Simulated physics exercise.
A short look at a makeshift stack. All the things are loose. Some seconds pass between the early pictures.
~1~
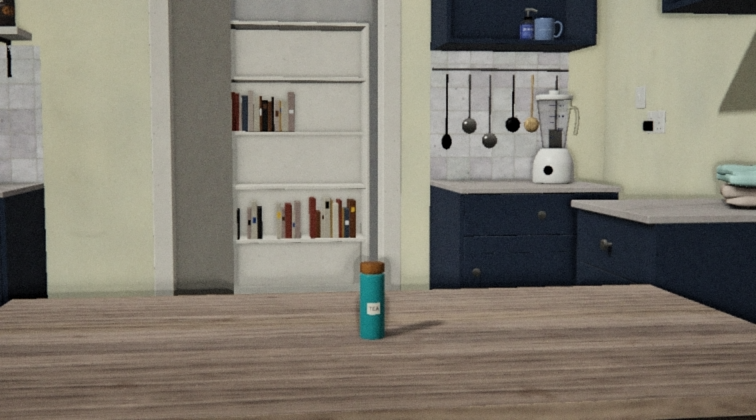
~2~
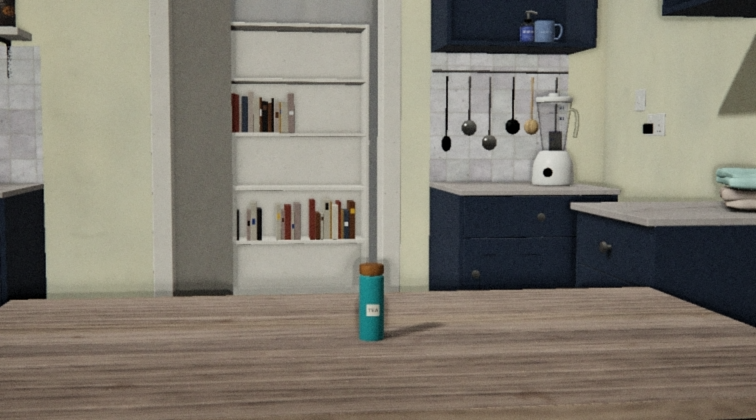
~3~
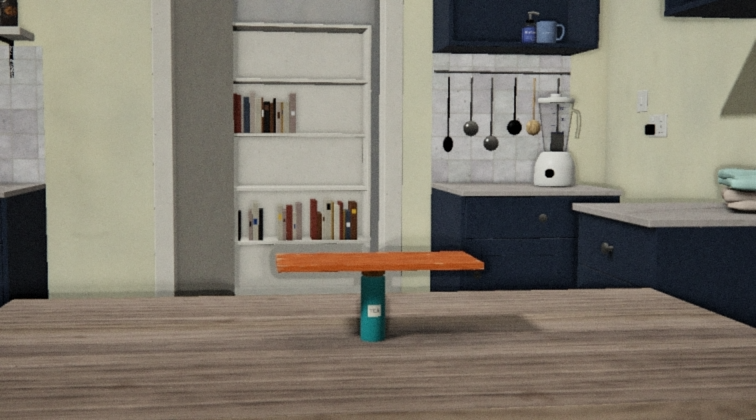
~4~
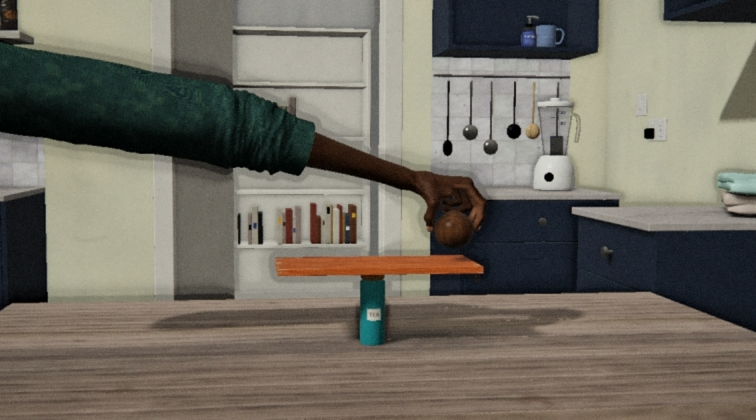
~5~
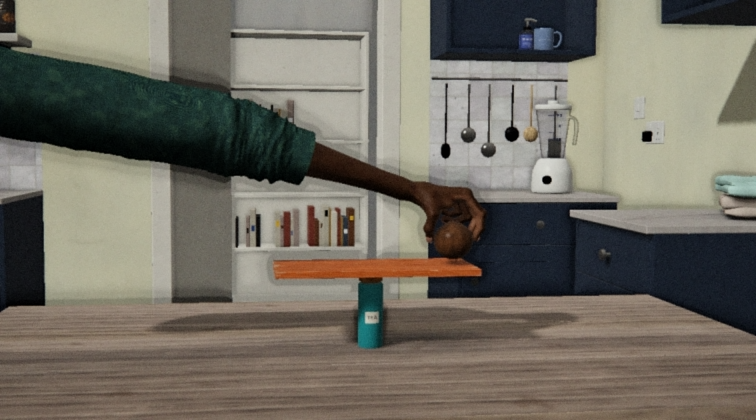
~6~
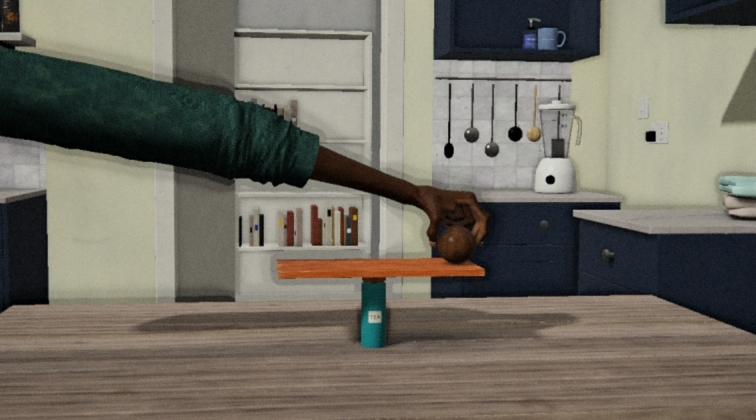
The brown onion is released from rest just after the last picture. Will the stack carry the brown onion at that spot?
It loses its balance.
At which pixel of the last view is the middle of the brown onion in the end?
Near (493, 326).
Then, 0.40 s after the last picture, brown onion now fallen; orange board tipped 36° from how it was.
Then, 0.60 s after the last picture, orange board tipped 40° from how it was; turquoise shaker tipped 24° from how it was.
Then, 0.70 s after the last picture, orange board and turquoise shaker now fallen.
Then, 1.00 s after the last picture, things are still on the move.
By the end, fallen, brown onion, orange board and turquoise shaker. Seen from the same camera at the end, brown onion near (493, 326). The stack comes apart.
